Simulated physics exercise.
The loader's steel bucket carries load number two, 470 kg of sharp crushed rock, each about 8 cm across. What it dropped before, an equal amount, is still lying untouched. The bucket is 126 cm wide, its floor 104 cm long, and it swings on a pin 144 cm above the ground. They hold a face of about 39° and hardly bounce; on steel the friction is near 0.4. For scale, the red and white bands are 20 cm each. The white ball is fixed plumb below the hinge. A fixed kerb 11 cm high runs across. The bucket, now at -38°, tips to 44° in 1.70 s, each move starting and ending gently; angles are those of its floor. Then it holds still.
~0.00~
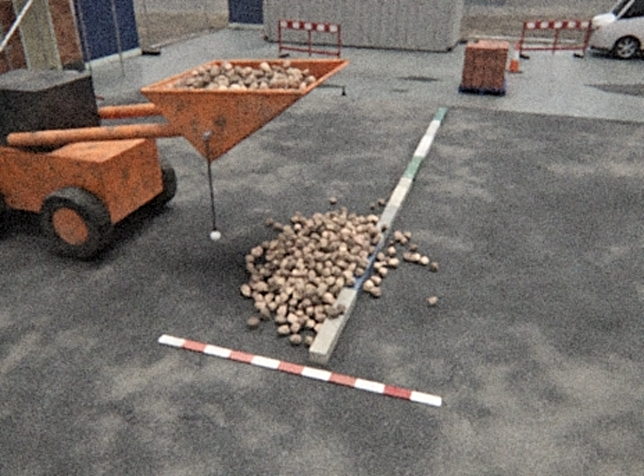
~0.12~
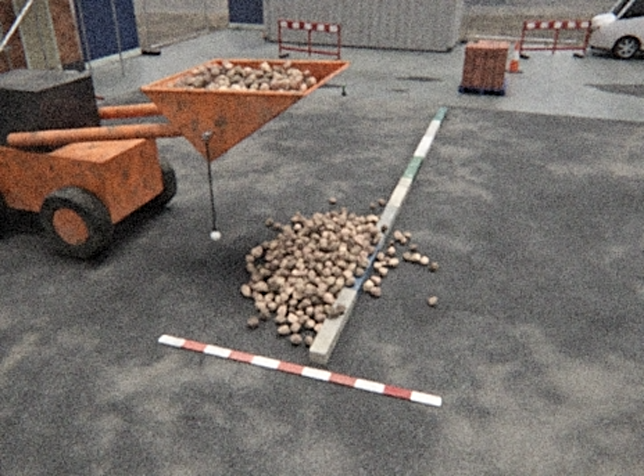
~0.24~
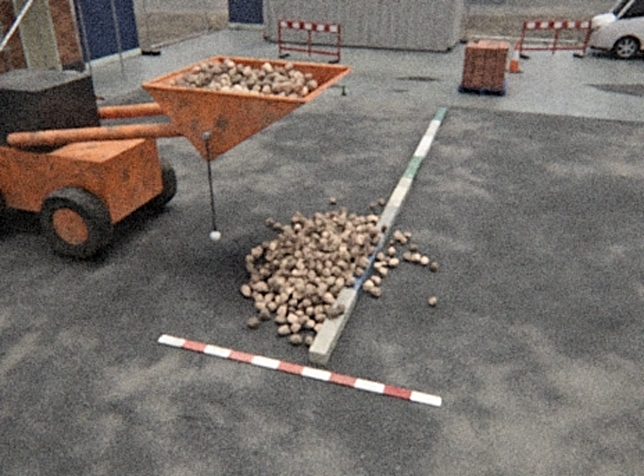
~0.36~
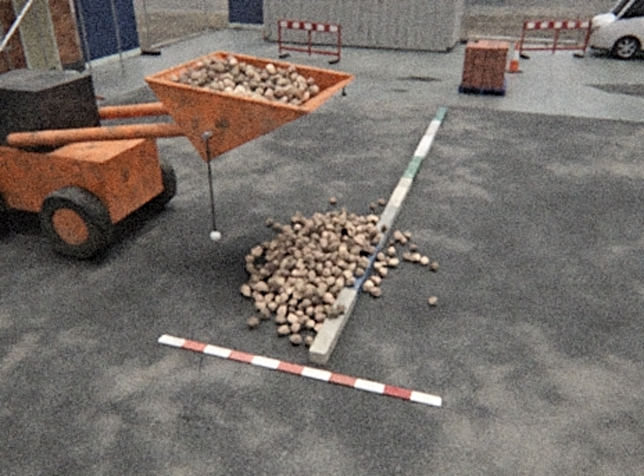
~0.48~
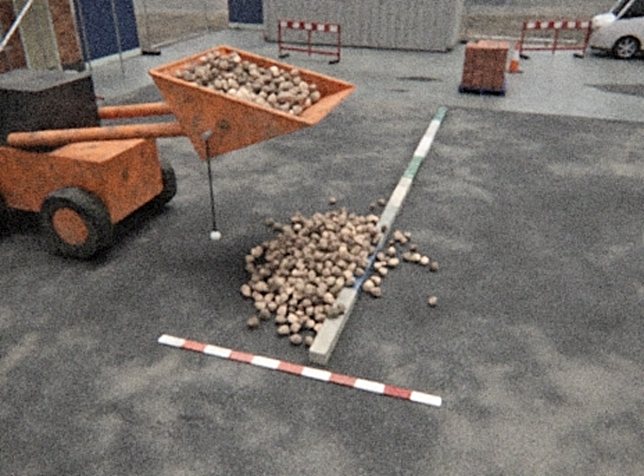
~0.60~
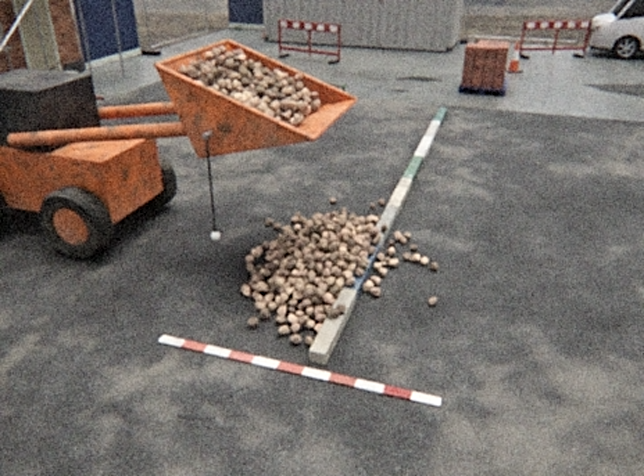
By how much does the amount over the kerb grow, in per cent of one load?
Roughly 35 per cent of a load more.
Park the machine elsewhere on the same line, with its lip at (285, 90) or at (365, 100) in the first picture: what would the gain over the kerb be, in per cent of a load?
First some 20, then 95 per cent.
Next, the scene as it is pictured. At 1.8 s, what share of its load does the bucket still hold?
About 40 per cent.
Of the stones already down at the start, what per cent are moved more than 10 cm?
About 5 per cent.
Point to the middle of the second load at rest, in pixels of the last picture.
Near (347, 255).
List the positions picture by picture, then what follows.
In the first frame, the bucket is at -38°, its lip at (302, 93); the top of the load is at (245, 70). The earlier load is highest near (328, 233), 30 cm above ground level, 97 % on this side of the kerb, 3 % over the kerb.
In the second frame, the bucket is at -37°, its lip at (303, 95); the top of the load is at (245, 69); the stones move at 0.1 m/s on average.
The third frame shows lip at (306, 101), floor tilted -34°, highest stones at (227, 68); the stones move at 0.2 m/s on average.
The fourth frame shows lip at (309, 112), floor tilted -28°, highest stones at (215, 64); the stones move at 0.2 m/s on average.
The fifth frame shows lip at (312, 124), floor tilted -22°, highest stones at (217, 60); the stones move at 0.3 m/s on average.
The sixth frame shows lip at (314, 139), floor tilted -15°, highest stones at (222, 56); the stones move at 0.3 m/s on average.
After 1.3 s the floor is at 31°; in per cent of one load, 99 in the bucket, 98 on this side of the kerb, 3 over the kerb; the foremost stones are at (417, 257).
After 1.8 s the floor is at 44°; in per cent of one load, 39 in the bucket, 158 on this side of the kerb, 4 over the kerb; the foremost stones are at (417, 257).
After 2.2 s the floor is at 44°; in per cent of one load, 4 in the bucket, 174 on this side of the kerb, 22 over the kerb; the foremost stones are at (435, 296).
After 4.9 s the floor is at 44°; in per cent of one load, 0 in the bucket, 162 on this side of the kerb, 38 over the kerb; the foremost stones are at (481, 301). Net gain over the kerb, 35.
